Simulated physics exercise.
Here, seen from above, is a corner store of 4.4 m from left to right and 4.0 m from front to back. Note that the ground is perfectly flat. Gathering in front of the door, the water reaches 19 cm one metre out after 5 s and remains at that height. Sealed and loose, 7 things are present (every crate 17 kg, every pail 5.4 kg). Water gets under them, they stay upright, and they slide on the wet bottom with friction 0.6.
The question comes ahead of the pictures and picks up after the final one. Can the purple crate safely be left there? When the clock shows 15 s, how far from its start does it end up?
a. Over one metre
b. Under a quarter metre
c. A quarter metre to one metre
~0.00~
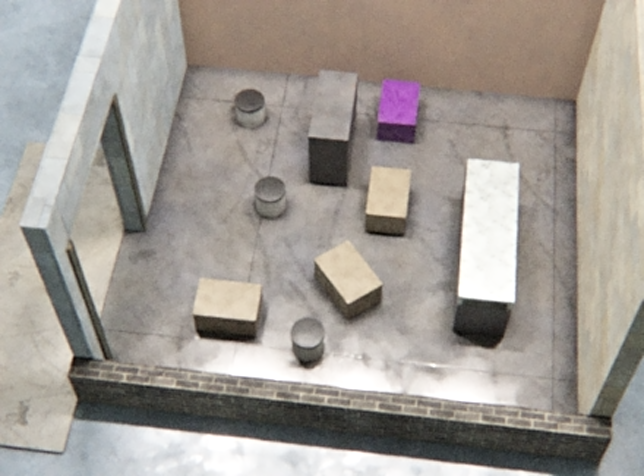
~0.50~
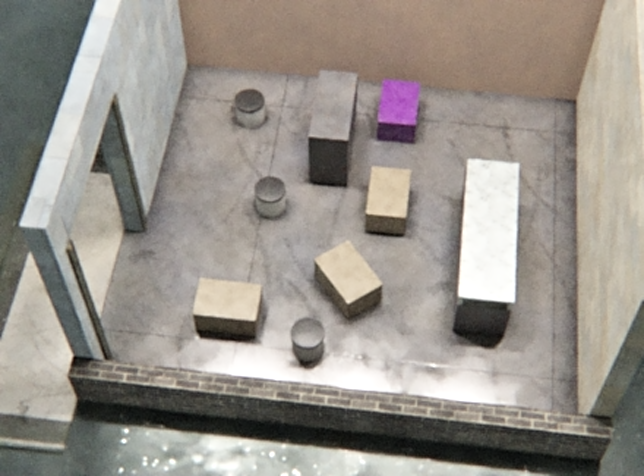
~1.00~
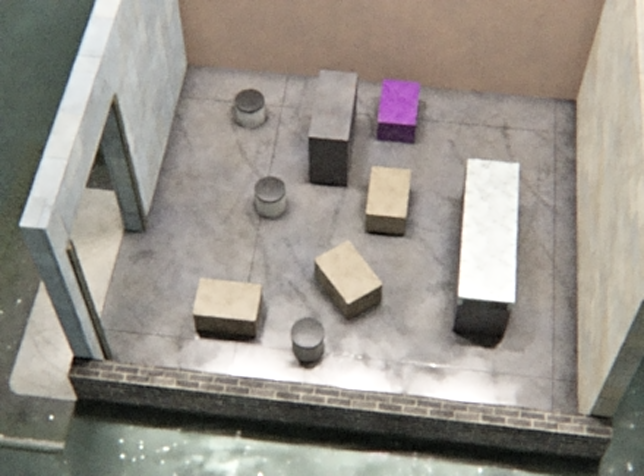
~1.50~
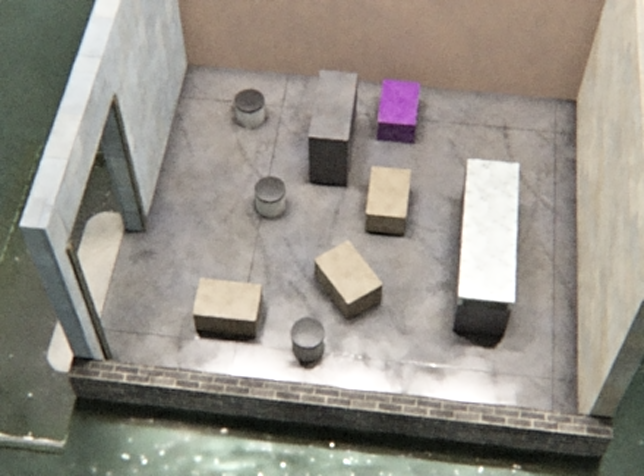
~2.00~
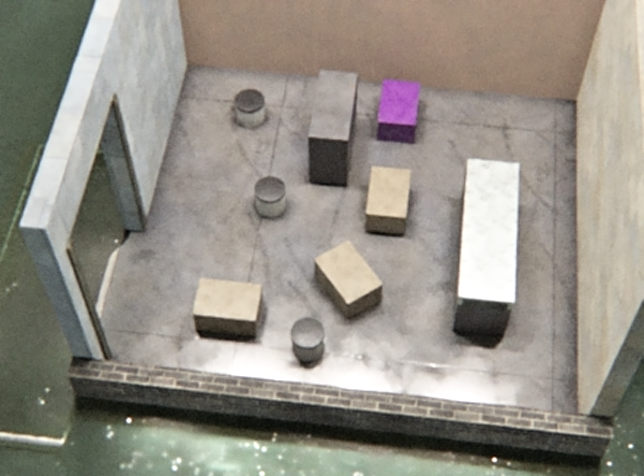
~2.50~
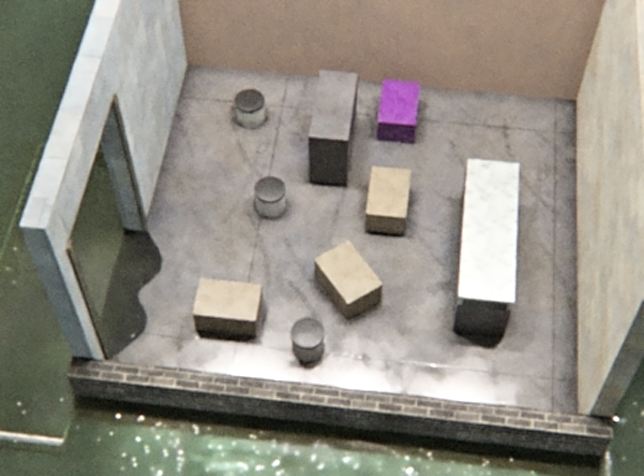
Over one metre.
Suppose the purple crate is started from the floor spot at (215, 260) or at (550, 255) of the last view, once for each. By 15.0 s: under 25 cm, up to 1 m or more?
The first time it wanders far off, the second time it wanders far off.
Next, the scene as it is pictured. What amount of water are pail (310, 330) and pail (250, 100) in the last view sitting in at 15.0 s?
First roughly 15 cm, second roughly 9 cm.
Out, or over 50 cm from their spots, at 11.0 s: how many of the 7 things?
5.
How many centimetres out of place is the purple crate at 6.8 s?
Around 0 centimetres.
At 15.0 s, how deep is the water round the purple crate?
Somewhere close to 12 cm.
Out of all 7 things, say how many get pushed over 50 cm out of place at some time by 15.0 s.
The total is 6.
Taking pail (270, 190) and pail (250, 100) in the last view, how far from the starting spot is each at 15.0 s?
100 cm and 50 cm respectively.
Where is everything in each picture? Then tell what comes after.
The purple crate at (399, 102) rests on the ground; water covers 0.0 m2; 0 of 7 have shifted, in the first frame.
The purple crate at (399, 102) rests on the ground; water covers 0.0 m2; 0 of 7 have shifted, in the second frame.
The purple crate at (399, 102), on the bottom; 0.0 m2 under water; 0 of 7 have shifted, in the third frame.
The purple crate at (399, 102) rests on the ground; 0.0 m2 under water; 0 of 7 have shifted, in the fourth frame.
The purple crate at (399, 102) rests on the ground; 0.0 m2 under water; 0 of 7 have shifted, in the fifth frame.
The purple crate at (399, 102), on the bottom; water covers 0.2 m2; 0 of 7 have shifted, in the sixth frame.
After 3.5 s the purple crate is near (399, 102), 0.0 m from its start, aground; 0 afloat.
After 6.8 s the purple crate is near (399, 102), 0.0 m from its start, aground; 2 afloat.
After 11.0 s the purple crate is near (399, 102), 0.0 m from its start, aground; 4 afloat.
After 15.0 s the purple crate is near (202, 78), 2.2 m from its start, afloat; 6 afloat.
